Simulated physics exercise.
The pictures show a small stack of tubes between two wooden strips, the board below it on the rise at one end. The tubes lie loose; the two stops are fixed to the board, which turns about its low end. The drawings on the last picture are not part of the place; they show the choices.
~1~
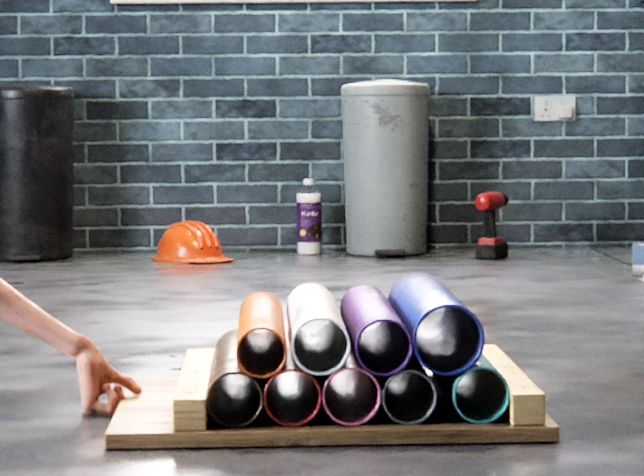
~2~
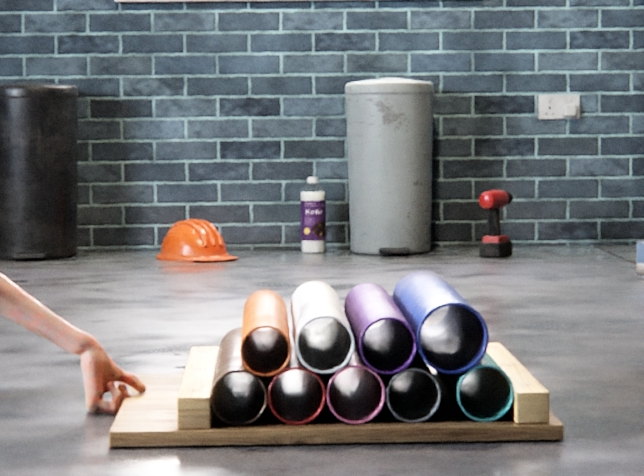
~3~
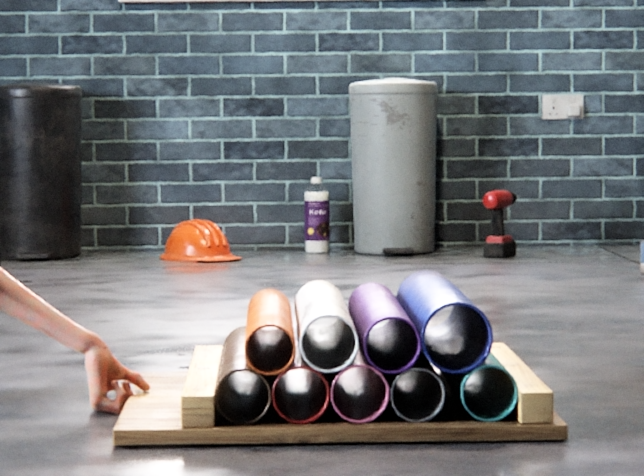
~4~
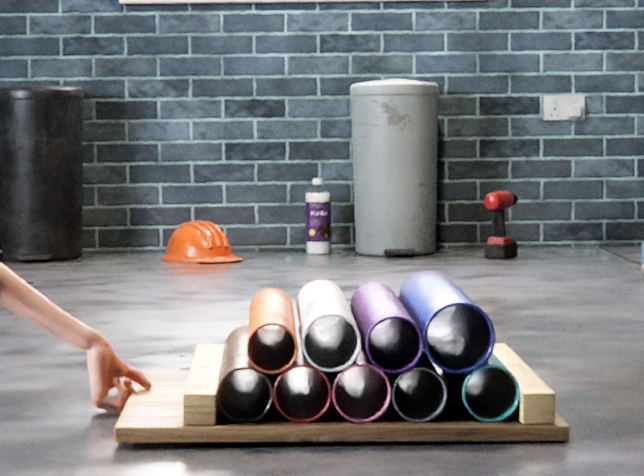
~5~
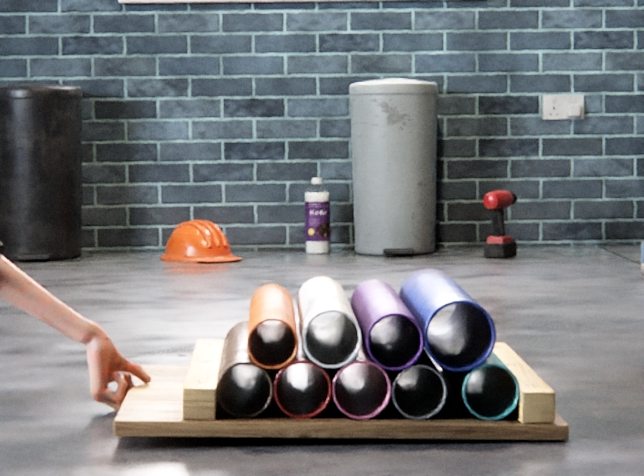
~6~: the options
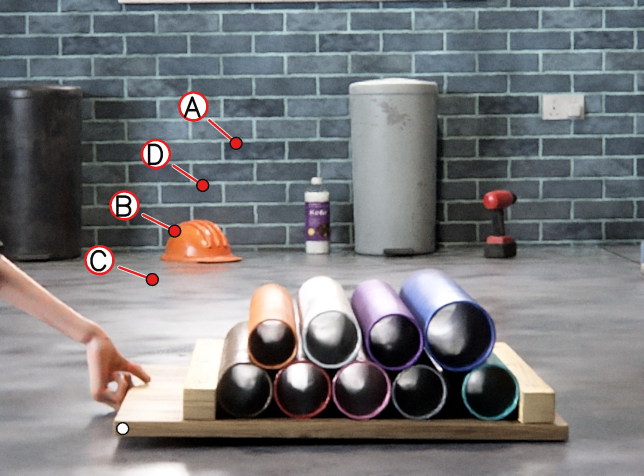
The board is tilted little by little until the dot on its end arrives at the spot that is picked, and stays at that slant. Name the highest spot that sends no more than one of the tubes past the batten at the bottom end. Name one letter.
Up to C.
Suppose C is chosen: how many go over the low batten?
With C, one.
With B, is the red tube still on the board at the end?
Yes.
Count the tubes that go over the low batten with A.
The count is four.
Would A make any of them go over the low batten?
Yes.
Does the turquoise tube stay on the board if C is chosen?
Yes, with C.
On the marked copy, A at (236, 143); B at (175, 231); C at (152, 280); D at (203, 185); the white dot at (122, 429).
Following C. Soon after the start, board at 15°.
Later, board at 21°.
In the end, board at 21°, one over the low batten (blue).
As for the rest, A four over the low batten (orange, purple, white, blue); B two over the low batten (purple, blue); D four over the low batten (orange, purple, white, blue).
